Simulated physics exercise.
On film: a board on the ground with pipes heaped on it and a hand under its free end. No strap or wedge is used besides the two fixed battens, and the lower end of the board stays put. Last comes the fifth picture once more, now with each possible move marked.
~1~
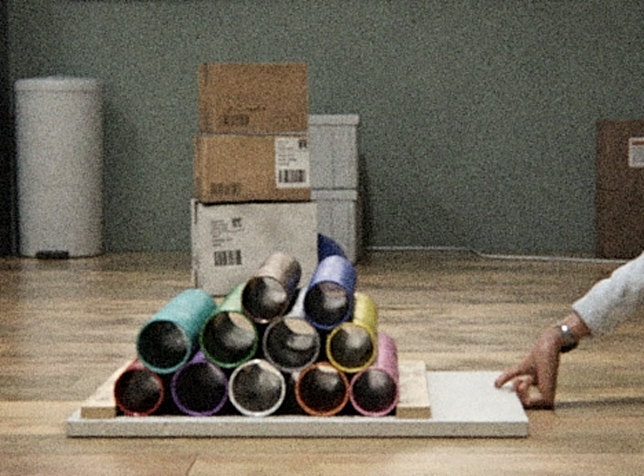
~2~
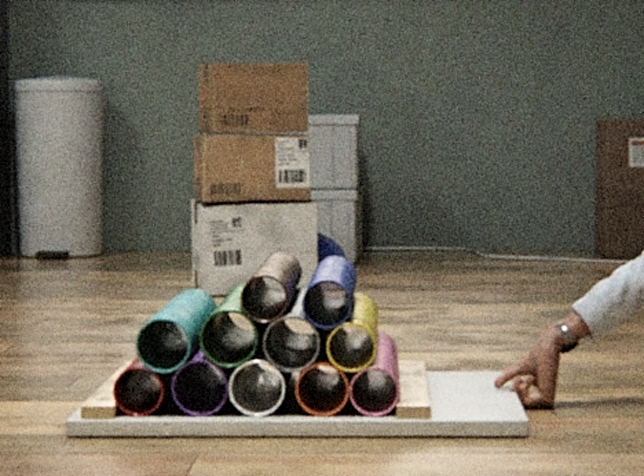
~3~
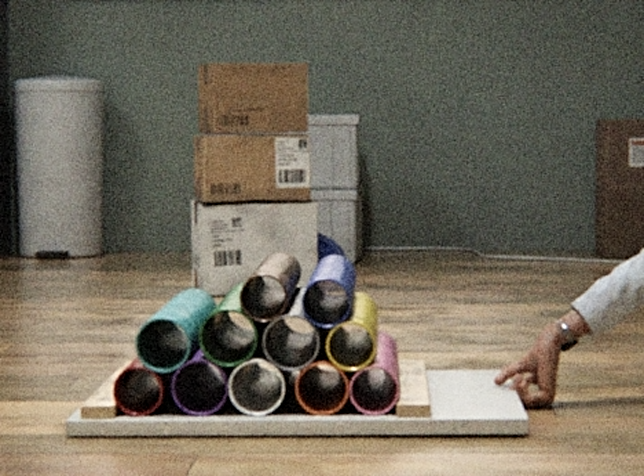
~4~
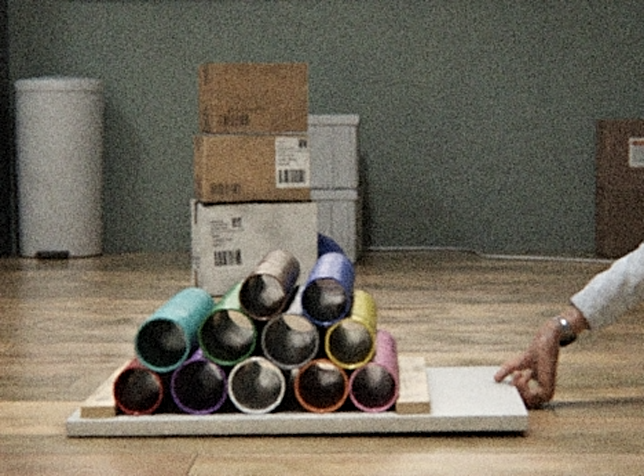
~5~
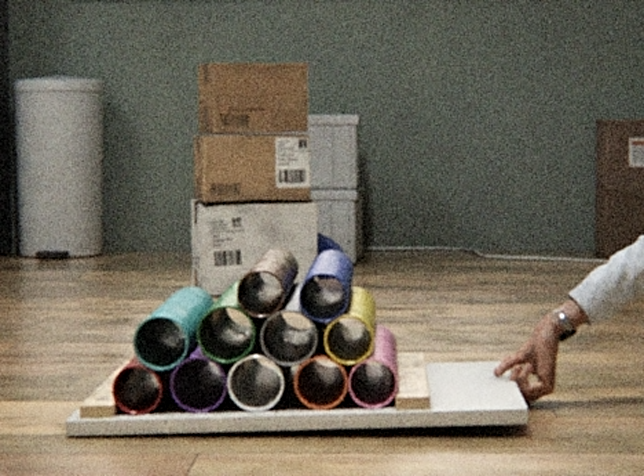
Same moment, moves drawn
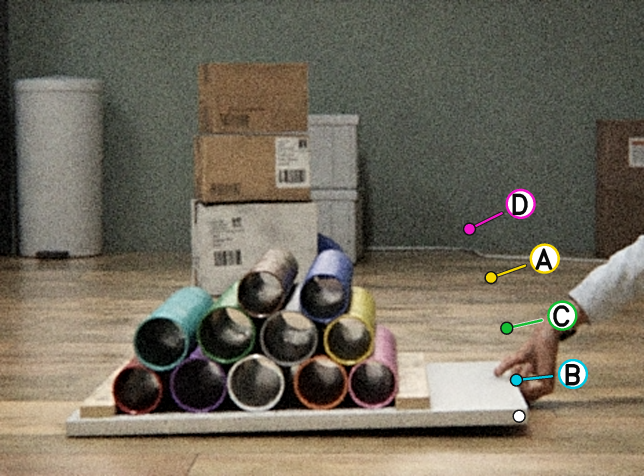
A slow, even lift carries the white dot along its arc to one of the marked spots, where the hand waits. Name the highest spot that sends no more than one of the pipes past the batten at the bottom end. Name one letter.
Raise it to A.
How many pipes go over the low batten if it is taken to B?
At B the number is none.
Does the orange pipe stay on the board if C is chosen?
Yes.
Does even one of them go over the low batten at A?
At A: No.
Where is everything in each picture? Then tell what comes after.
Yellow pipe (351, 348); green pipe (229, 338); turquoise pipe (163, 345), in the first frame.
Turquoise pipe (163, 345); grey pipe (291, 344), in the second frame.
Board (304, 394); pink pipe (374, 390); red pipe (138, 391), in the third frame.
Board (304, 392); red pipe (138, 391); purple pipe (199, 386), in the fourth frame.
Board (303, 390); red pipe (137, 390); purple pipe (199, 385), in the fifth frame.
On the marked copy, A at (491, 278); B at (517, 380); C at (507, 329); D at (470, 229); the white dot at (519, 416).
Following A. Soon after the start, board at 14°.
Later, board at 19°.
In the end, board at 19°, none over the low batten.
As for the rest, B none over the low batten; C none over the low batten; D four over the low batten (green, turquoise, grey, brown).
